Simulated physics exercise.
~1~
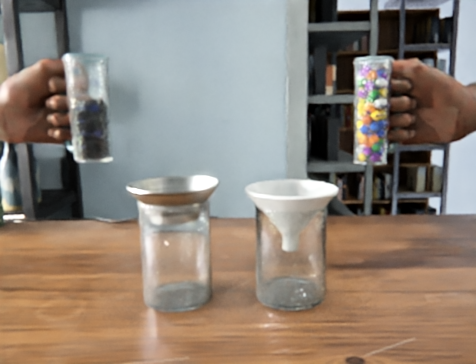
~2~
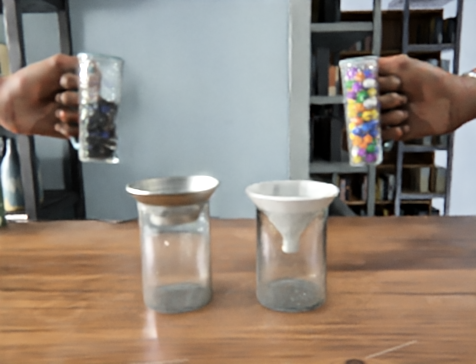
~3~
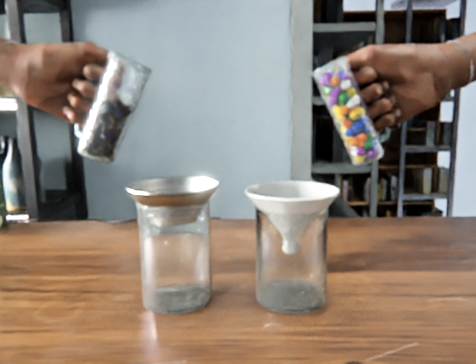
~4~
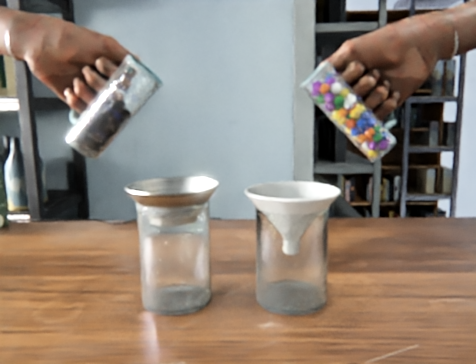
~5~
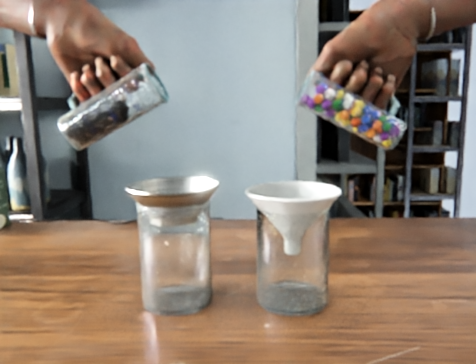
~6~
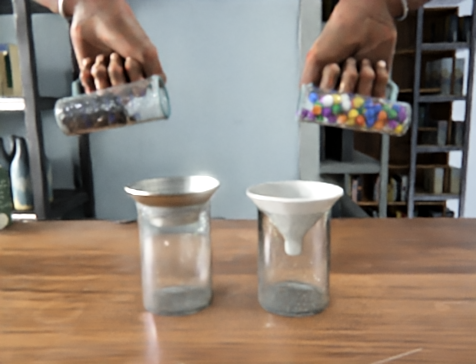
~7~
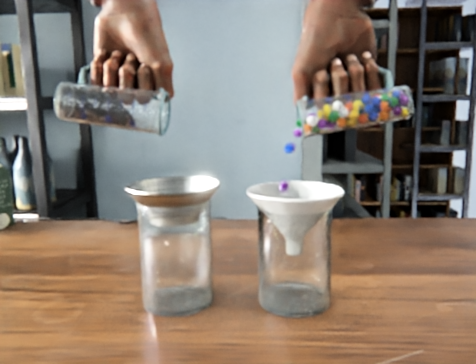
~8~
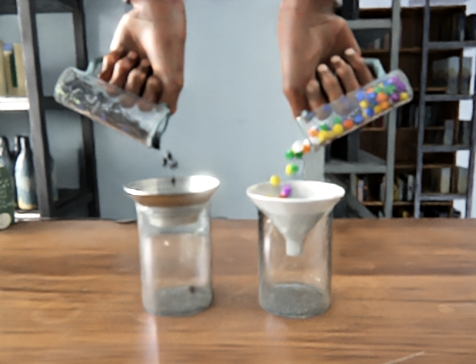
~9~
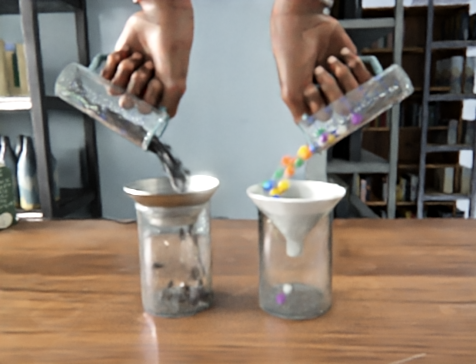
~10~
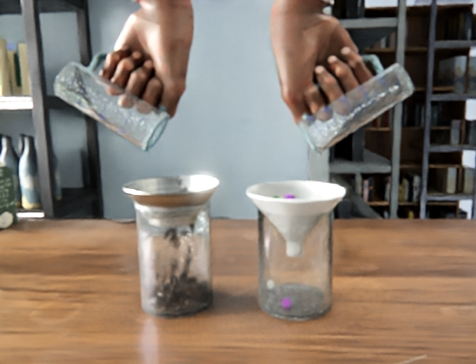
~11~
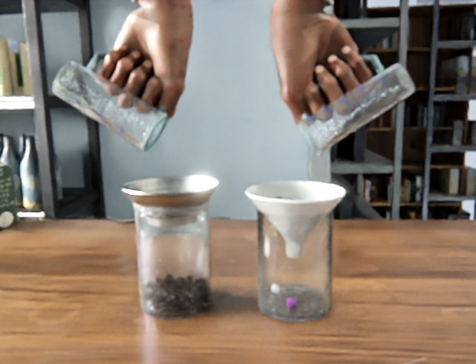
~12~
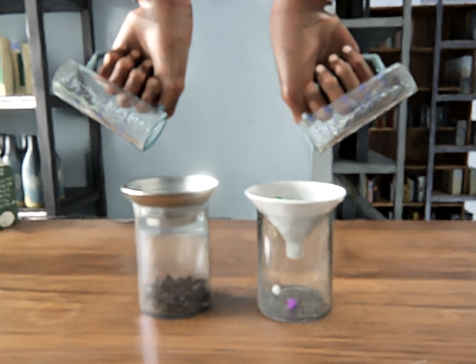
In a room with a wooden table, seen from the front with a slight sideways drift, two glass jars stand before a grey wall and dark shelves, a metallic funnel on the left one and a white funnel on the right. Two hands hold clear cups above them, small dark pieces at left and colourful ones at right. The hands tip the cups inward, and the colourful pieces begin falling first, followed by the dark ones. The dark pieces run through and settle in the left jar. Both cups empty, but almost all the colourful pieces stay stuck in the white funnel, with just a few below.
